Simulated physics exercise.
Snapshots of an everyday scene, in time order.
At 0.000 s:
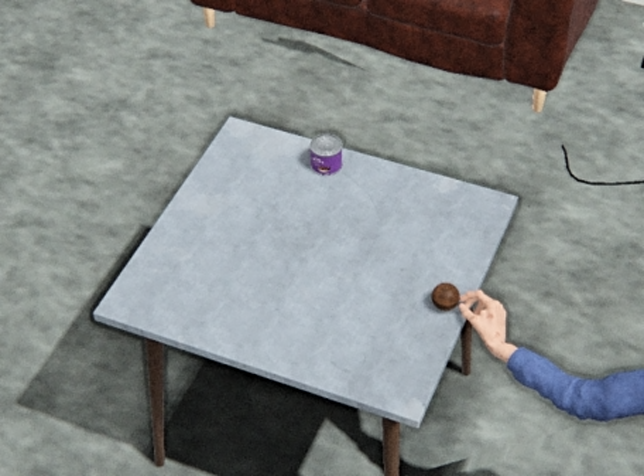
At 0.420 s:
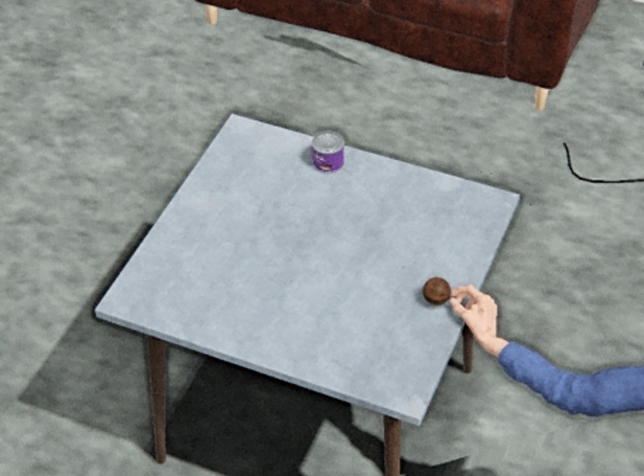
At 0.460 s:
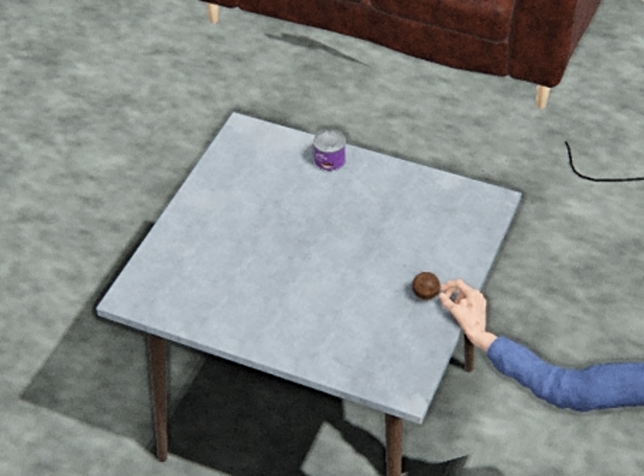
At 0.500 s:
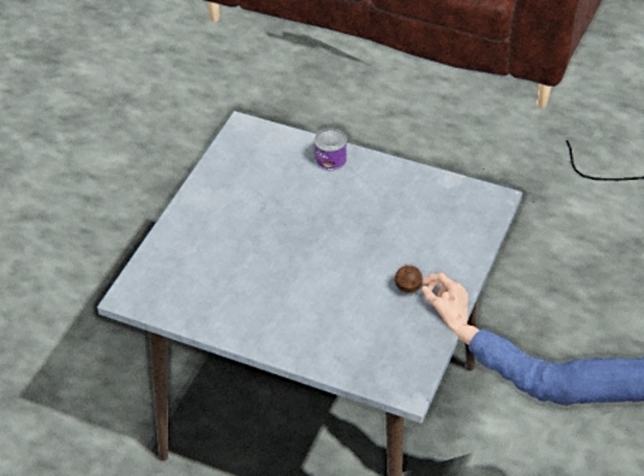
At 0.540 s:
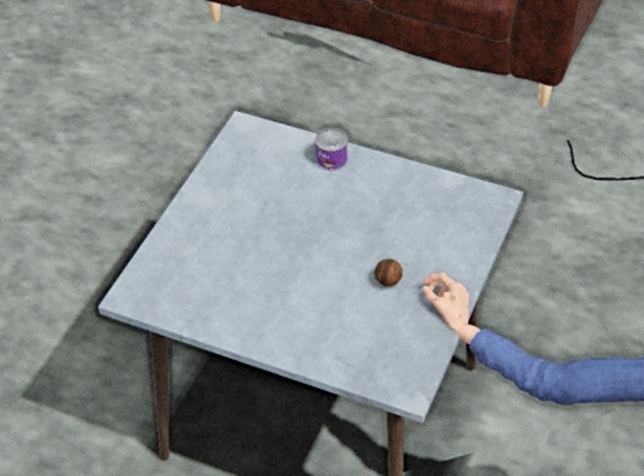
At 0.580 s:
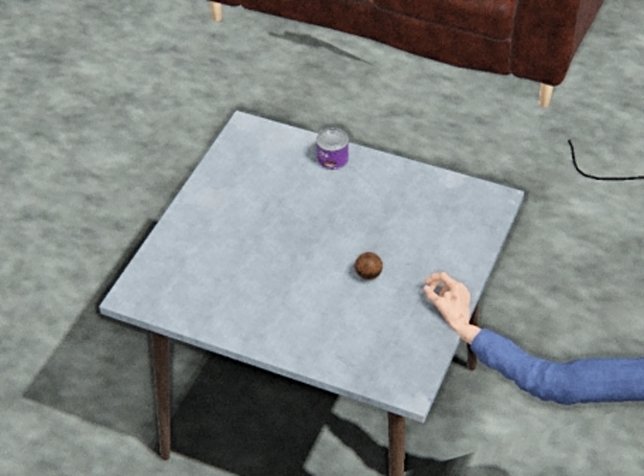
A hand in a blue sleeve pushed a small brown ball leftward across a gray table, then stayed still as the ball rolled on alone, while a purple can sat near the far edge.
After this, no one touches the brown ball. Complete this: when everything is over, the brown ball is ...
No longer on the table.
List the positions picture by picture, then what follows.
Under the hand; brown ball (446, 297), in the first frame.
Under the hand; brown ball (437, 291), in the second frame.
Under the hand; brown ball (426, 286), in the third frame.
Brown ball (409, 279), in the fourth frame.
Brown ball (388, 273) shifted about its own width, in the fifth frame.
Brown ball (369, 266) shifted about its own width, in the sixth frame.
After 0.88 s, brown ball shifted well along near (225, 222).
After 1.28 s, brown ball now off the table.
In the end (1.6 s), off the table, brown ball.
